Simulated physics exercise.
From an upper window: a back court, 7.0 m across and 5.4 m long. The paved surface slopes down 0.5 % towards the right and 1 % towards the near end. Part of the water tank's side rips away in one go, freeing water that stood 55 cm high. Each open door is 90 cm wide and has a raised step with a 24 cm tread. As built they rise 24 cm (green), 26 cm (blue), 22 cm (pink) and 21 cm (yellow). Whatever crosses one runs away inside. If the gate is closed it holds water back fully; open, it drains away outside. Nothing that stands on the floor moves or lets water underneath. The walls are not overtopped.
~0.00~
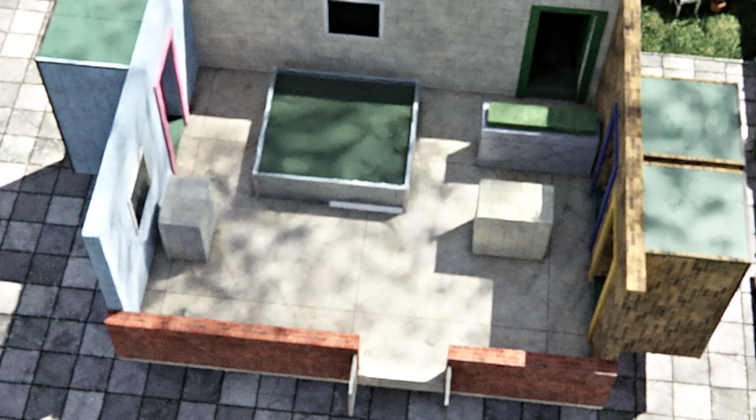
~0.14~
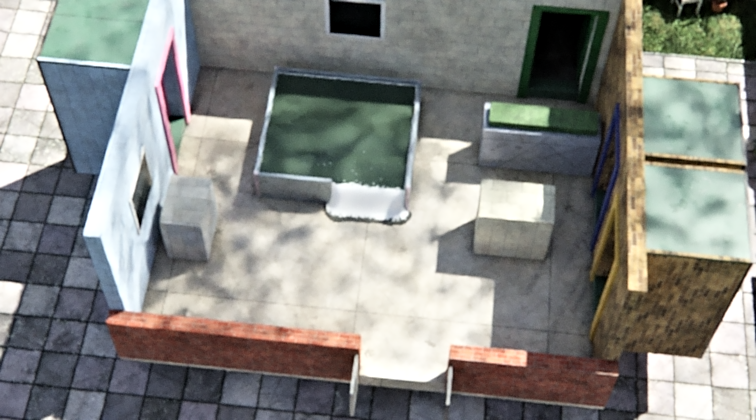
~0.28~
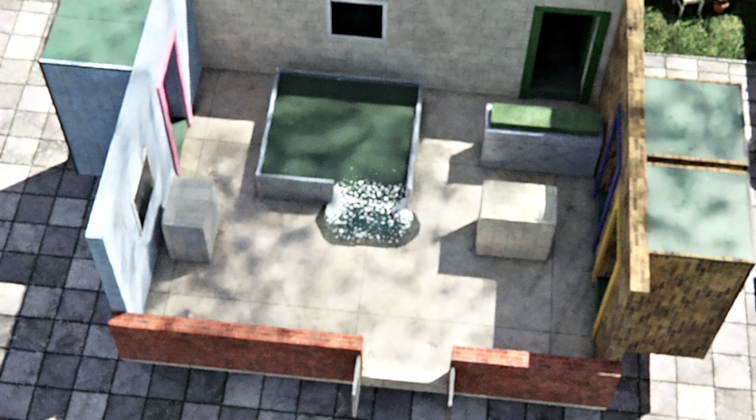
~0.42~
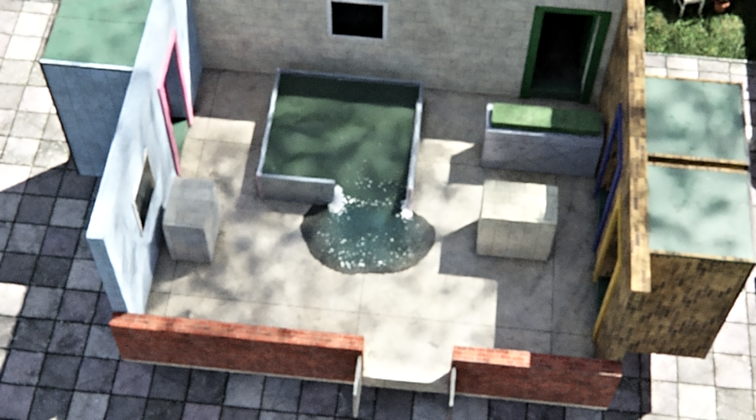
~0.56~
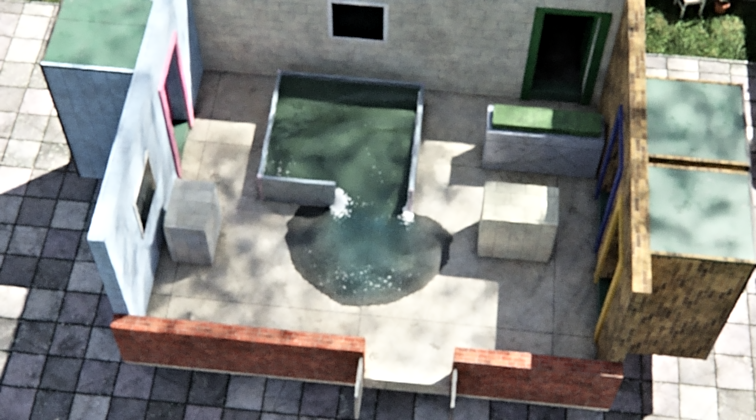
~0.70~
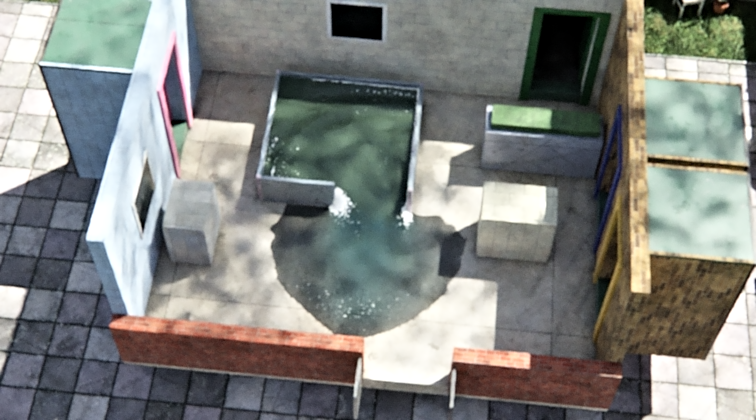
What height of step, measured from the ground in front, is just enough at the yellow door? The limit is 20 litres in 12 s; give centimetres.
Close to 6 cm is just enough.
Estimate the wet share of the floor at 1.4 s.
About 30 per cent.
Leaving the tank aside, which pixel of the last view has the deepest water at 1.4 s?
Near (390, 215).
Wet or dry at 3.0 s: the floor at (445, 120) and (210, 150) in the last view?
In turn: Dry, not reached.
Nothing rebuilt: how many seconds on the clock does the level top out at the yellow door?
At about 4.0 s.
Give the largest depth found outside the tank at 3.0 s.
Roughly 28 cm.
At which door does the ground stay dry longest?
The green one.
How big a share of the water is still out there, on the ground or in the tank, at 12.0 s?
About 62 per cent.
After 1.4 s water covers 30 % of the floor, deepest (36 cm) near (390, 215); it has not reached the yellow door.
After 3.0 s water covers 45 % of the floor, deepest (28 cm) near (574, 384); 7 cm at the yellow door, 0 litres in over its 21 cm step.
After 12.0 s water covers 95 % of the floor, deepest (10 cm) near (443, 371); 7 cm at the yellow door, 0 litres in over its 21 cm step.
At the yellow door as built, the water arrived by 2.7 s and peaked near 9 cm at 4.0 s.
With a step of 5 cm, 39 litres would have come in within the 12 s; with 7 cm, 11 litres. So under 20 litres takes about 6 cm.
